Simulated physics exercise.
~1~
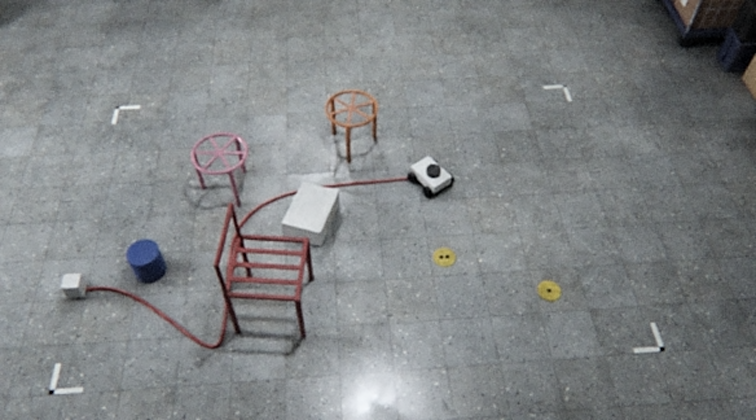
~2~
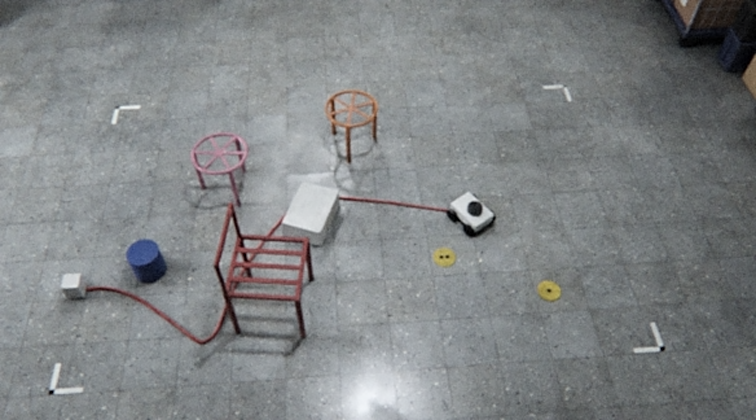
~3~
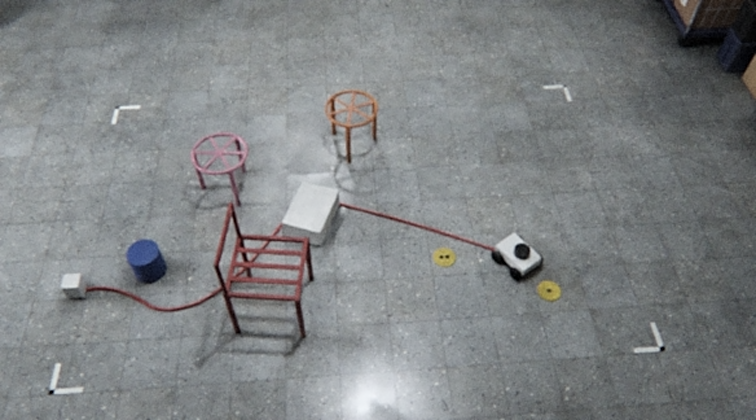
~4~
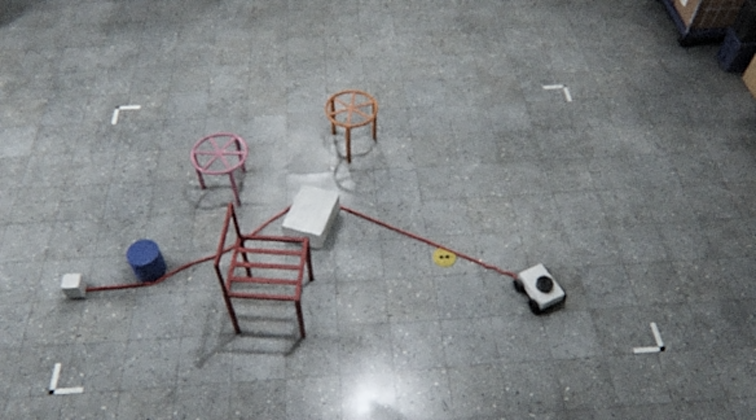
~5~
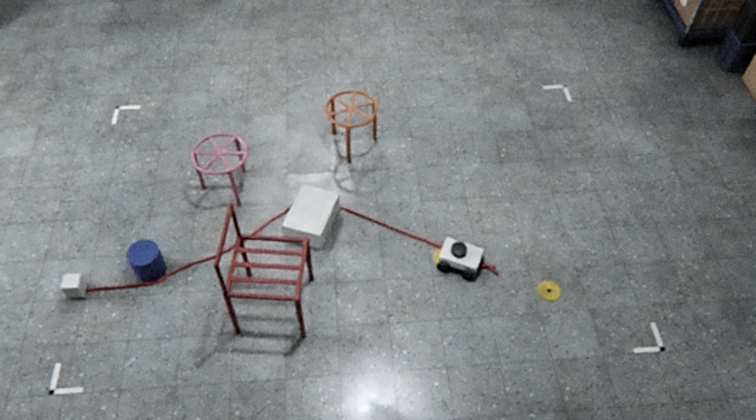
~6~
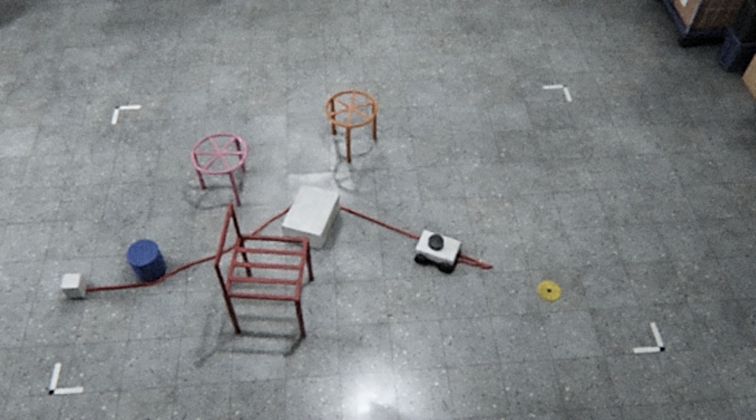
A small white cart with black wheels trails a red lead across a grey tiled floor, seen from above between white corner marks. The lead runs from a small white block at left, past a blue tub and red chair, by a white box near the centre, with pink and orange stools behind. The cart rolls right and down, drawing the lead straighter, until it covers the farther yellow mark. It then heads back left over the nearer mark, the lead's end left lying behind it. It finishes just past that mark, the furniture, tub and box apparently unmoved.
